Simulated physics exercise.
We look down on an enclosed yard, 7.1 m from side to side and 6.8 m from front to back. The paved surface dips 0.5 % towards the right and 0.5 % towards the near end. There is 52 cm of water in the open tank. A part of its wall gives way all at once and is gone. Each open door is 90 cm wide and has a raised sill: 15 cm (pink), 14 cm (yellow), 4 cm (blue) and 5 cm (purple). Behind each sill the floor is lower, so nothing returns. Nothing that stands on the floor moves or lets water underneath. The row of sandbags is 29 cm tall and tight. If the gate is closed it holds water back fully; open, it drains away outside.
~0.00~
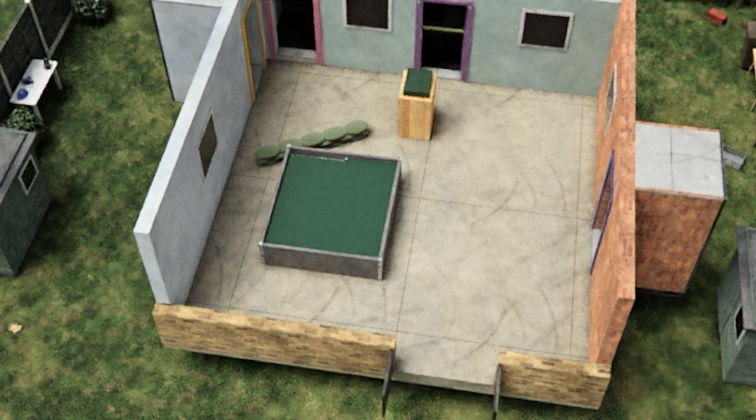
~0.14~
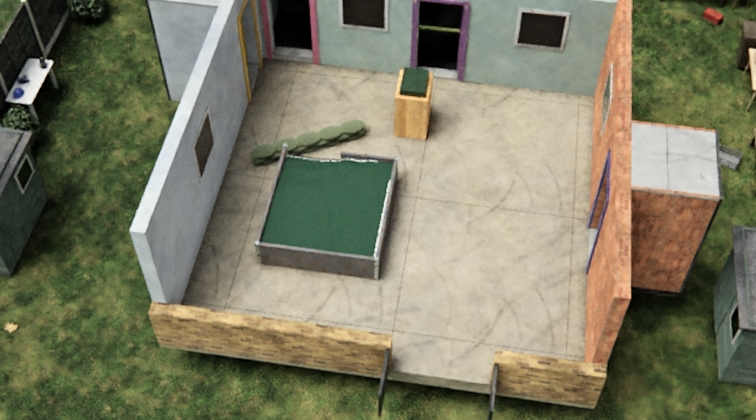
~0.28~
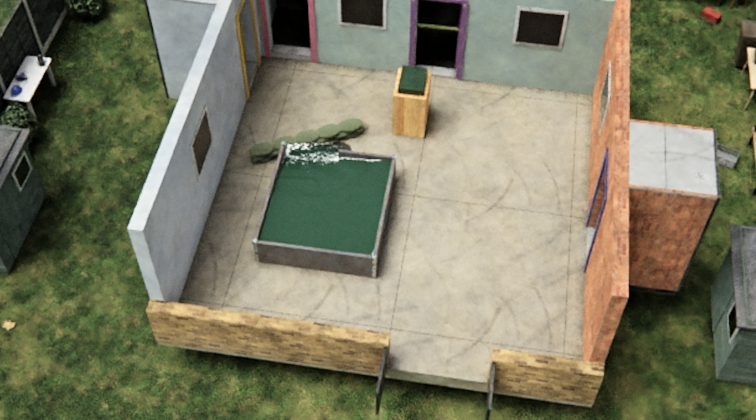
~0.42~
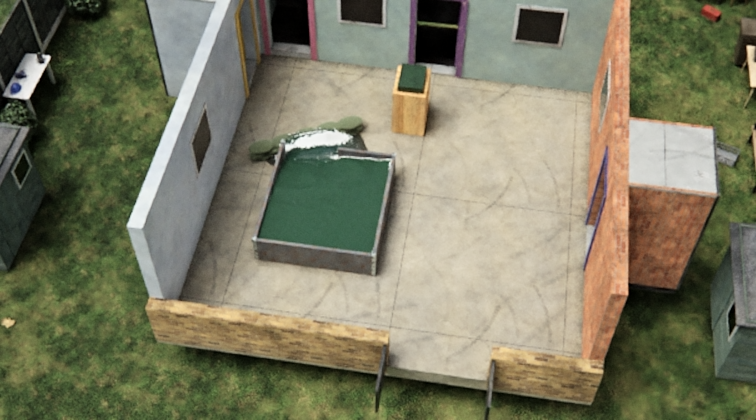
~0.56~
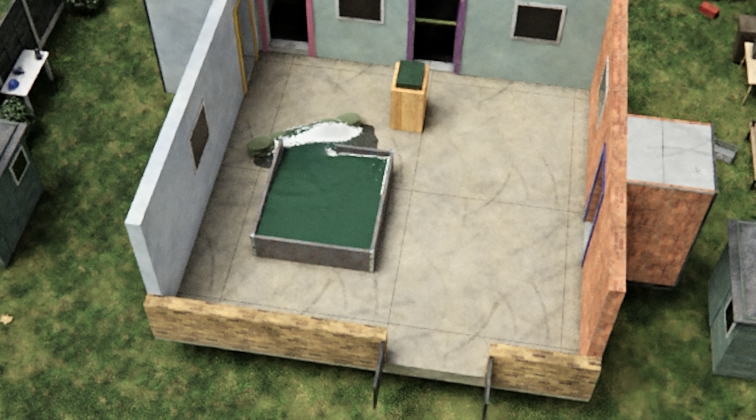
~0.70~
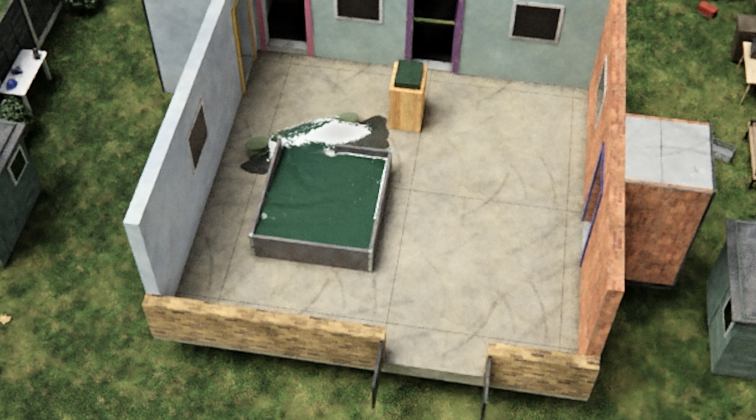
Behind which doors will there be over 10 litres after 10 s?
The water let in: At the pink door it stays under the limit; at the yellow door it stays under the limit; at the blue door it passes the limit; at the purple door it does not reach the limit.
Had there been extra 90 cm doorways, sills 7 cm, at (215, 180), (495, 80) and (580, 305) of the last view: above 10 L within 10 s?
In turn: Below, below, below.
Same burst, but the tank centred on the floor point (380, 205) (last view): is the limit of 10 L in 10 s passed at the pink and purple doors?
Against that limit: Pink below, purple over.
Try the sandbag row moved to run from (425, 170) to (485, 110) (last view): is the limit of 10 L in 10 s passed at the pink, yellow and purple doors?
Then: Pink above, yellow over, purple over.
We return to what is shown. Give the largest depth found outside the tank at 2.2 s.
About 40 cm.
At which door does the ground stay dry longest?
It is the blue one.
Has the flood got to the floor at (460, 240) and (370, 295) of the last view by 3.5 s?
In turn: Still dry, still dry.
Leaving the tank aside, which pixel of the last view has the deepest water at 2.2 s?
Around (289, 150).
After 1.4 s water covers 15 % of the floor and is deepest (46 cm) near (289, 150); pink door not reached, yellow door not reached, blue door not reached, purple door not reached.
After 2.2 s water covers 35 % of the floor and is deepest (40 cm) near (289, 150); pink door not reached, yellow door not reached, blue door not reached, purple door not reached.
After 3.5 s water covers 45 % of the floor and is deepest (27 cm) near (289, 150); pink door 7 cm at the sill, 0 L in, yellow door 3 cm at the sill, 0 L in, blue door 8 cm at the sill, 1 L in, purple door 4 cm at the sill, 0 L in.
After 6.0 s water covers 70 % of the floor and is deepest (21 cm) near (289, 150); pink door 4 cm at the sill, 0 L in, yellow door 4 cm at the sill, 0 L in, blue door 7 cm at the sill, 31 L in, purple door 3 cm at the sill, 0 L in.
After 10.0 s water covers 85 % of the floor and is deepest (15 cm) near (289, 150); pink door 3 cm at the sill, 0 L in, yellow door 3 cm at the sill, 0 L in, blue door 7 cm at the sill, 55 L in, purple door 6 cm at the sill, 0 L in.
